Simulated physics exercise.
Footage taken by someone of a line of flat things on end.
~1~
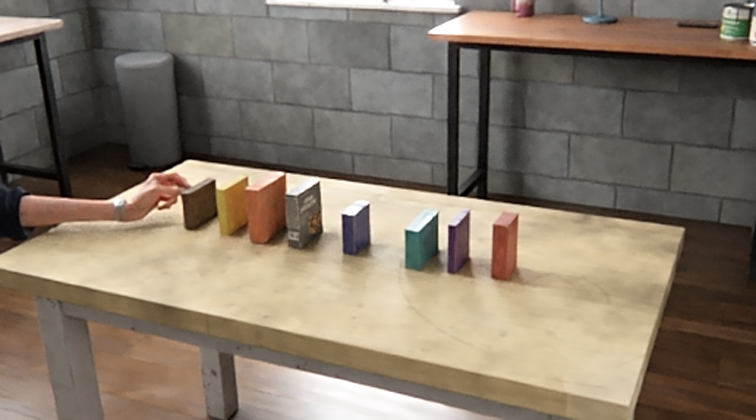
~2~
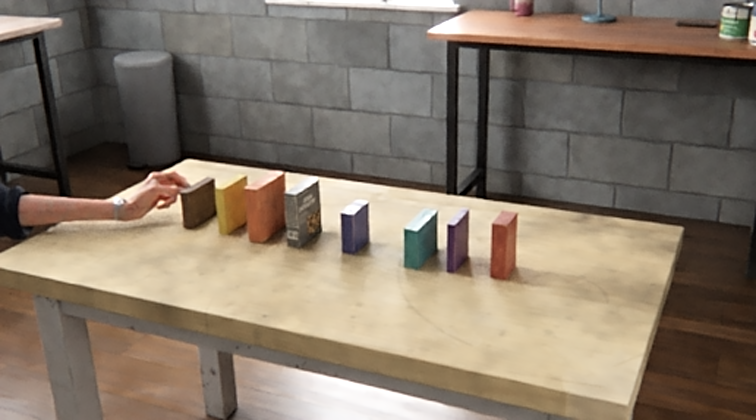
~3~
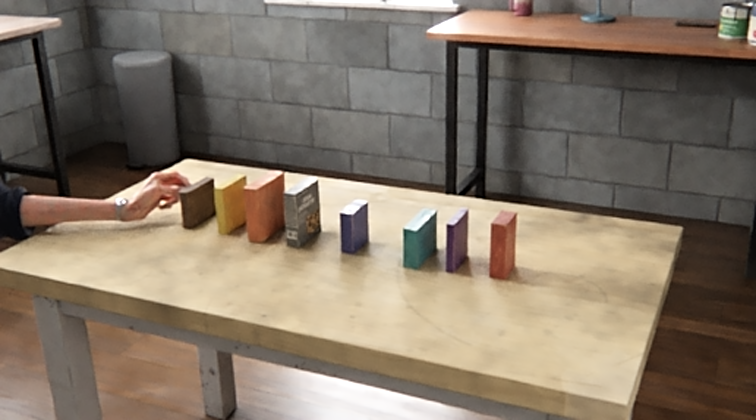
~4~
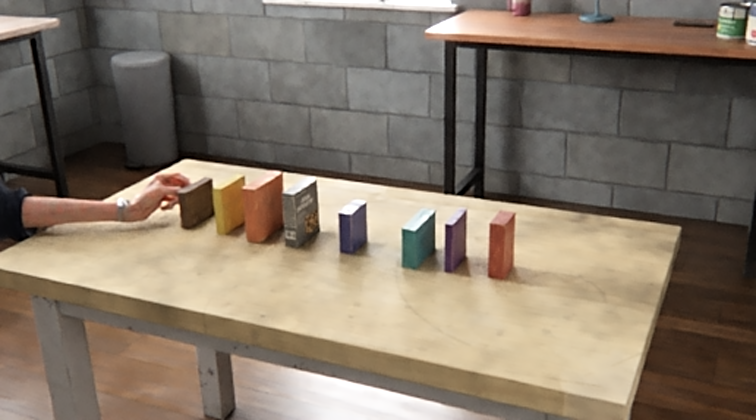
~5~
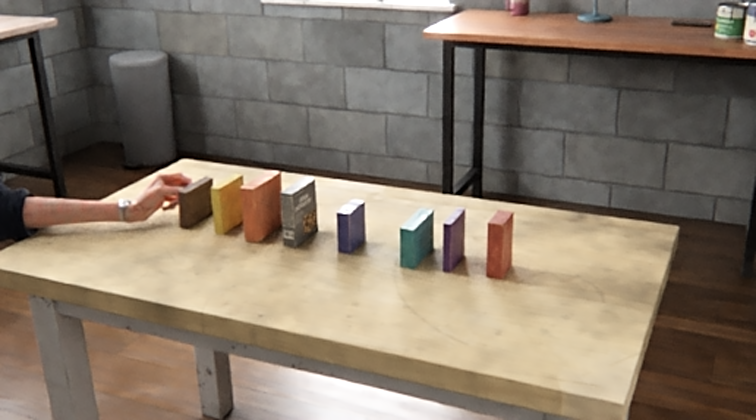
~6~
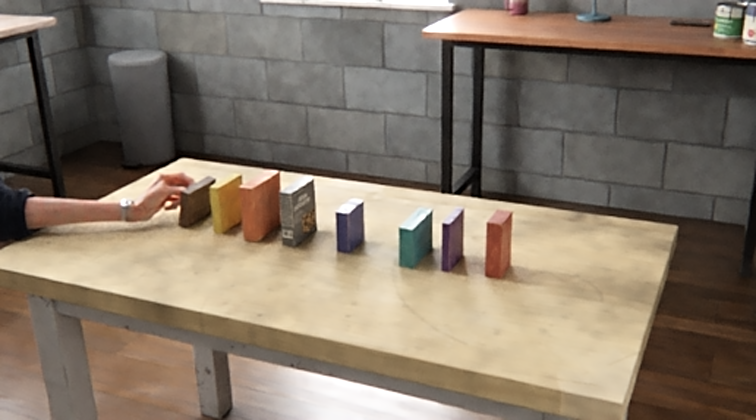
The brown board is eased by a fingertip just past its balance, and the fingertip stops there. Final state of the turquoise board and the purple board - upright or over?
Result: The turquoise board will stay up; the purple board will stay up.
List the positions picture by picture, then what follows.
In the first picture, turquoise board (422, 240); purple board (459, 241).
In the second picture, yellow board (233, 204); blue board (355, 227).
In the third picture, orange board (267, 206); grey packet (303, 212).
In the fourth picture, yellow board (231, 204); blue board (353, 227).
In the fifth picture, brown board 4° over; orange board (263, 206); grey packet (300, 212).
In the sixth picture, brown board 12° over; turquoise board (416, 238); purple board (453, 240).
Then, 0.20 s after the last picture, brown board 46° over.
Then, 0.40 s after the last picture, brown board 90° over; yellow board tipped 25° from how it was.
Then, 0.50 s after the last picture, brown board 90° over; yellow board tipped 33° from how it was.
At rest, left askew, yellow board; the other 5 in place. Seen from the same camera at the end, turquoise board near (416, 238), purple board near (453, 240).
